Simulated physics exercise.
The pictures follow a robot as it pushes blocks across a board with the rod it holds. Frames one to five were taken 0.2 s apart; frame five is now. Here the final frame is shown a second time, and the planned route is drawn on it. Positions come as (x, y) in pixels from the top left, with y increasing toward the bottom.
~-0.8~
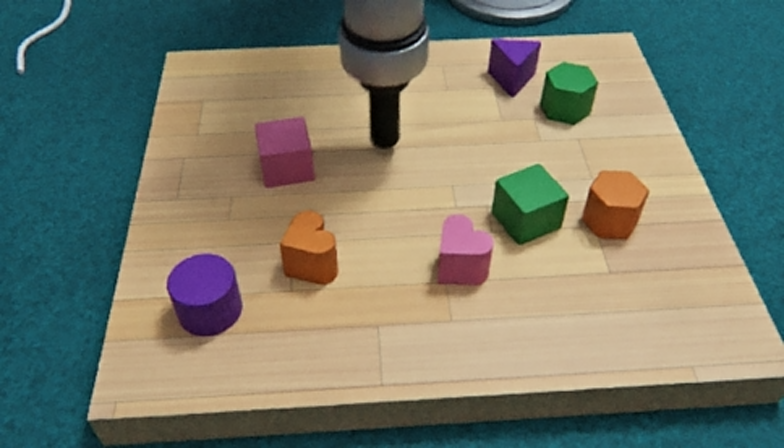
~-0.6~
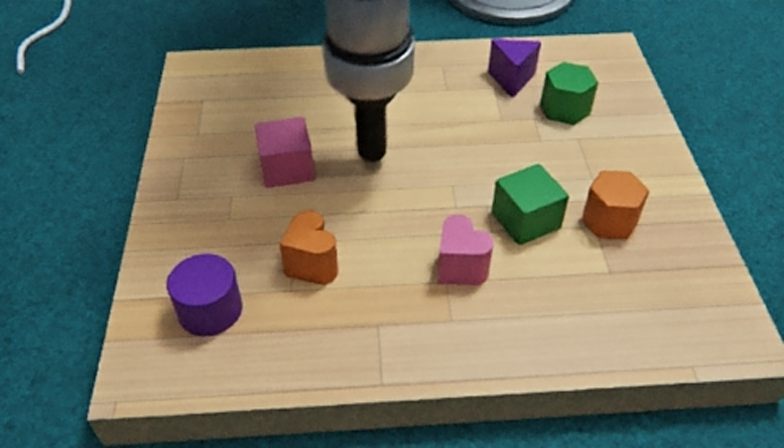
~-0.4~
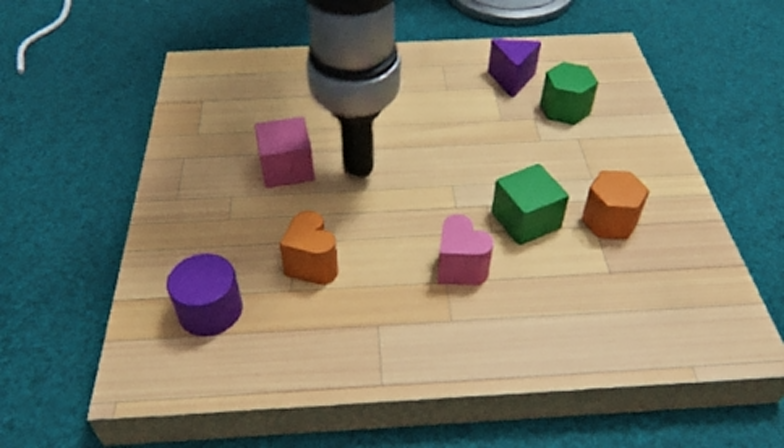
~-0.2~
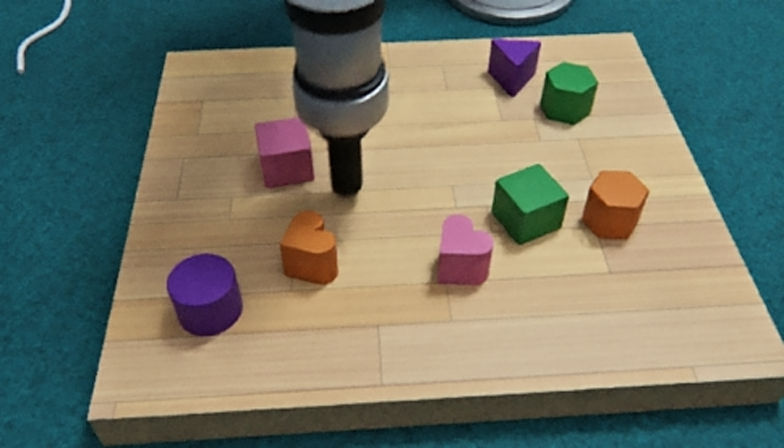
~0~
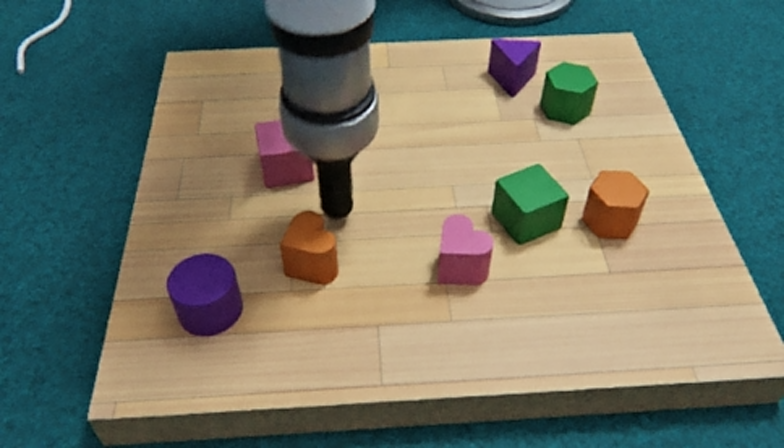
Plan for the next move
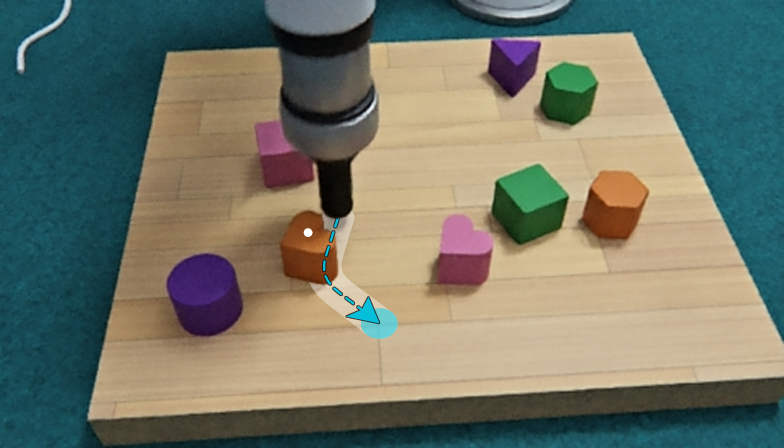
A robot arm with a black rod tip reaches over a pale wooden board on a teal surface, seen from above at an angle by a still camera. A pink cube, orange heart and purple cylinder sit on the left, a pink heart near the middle, and green, orange and purple blocks rightward. The arm moves steadily down and slightly left, nearing the orange heart, while every block stays still.
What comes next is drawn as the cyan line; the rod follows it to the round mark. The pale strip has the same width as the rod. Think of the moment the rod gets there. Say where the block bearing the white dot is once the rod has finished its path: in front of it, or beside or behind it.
Answer: Slipped away.
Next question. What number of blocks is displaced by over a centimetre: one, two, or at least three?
The number will come to 1.
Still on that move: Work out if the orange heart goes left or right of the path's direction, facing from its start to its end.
Sideways, to the right.
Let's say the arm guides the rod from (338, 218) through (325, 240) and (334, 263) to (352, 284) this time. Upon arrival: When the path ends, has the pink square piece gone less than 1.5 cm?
Yes, I think so.
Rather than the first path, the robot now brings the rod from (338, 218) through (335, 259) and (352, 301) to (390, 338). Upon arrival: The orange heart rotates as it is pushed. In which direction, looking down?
Direction: Clockwise.
The line goes from (338, 218) over (326, 256) and (340, 293) to (379, 323); the dot is on the orange heart.
The first path, step by step. One third of the way, rod at (325, 247); orange heart at (296, 255).
Two thirds of the way, rod at (339, 285); orange heart at (287, 277), turned 30° clockwise.
At the end, rod at (379, 314); pink square piece unmoved; orange heart at (287, 277), turned 30° clockwise.
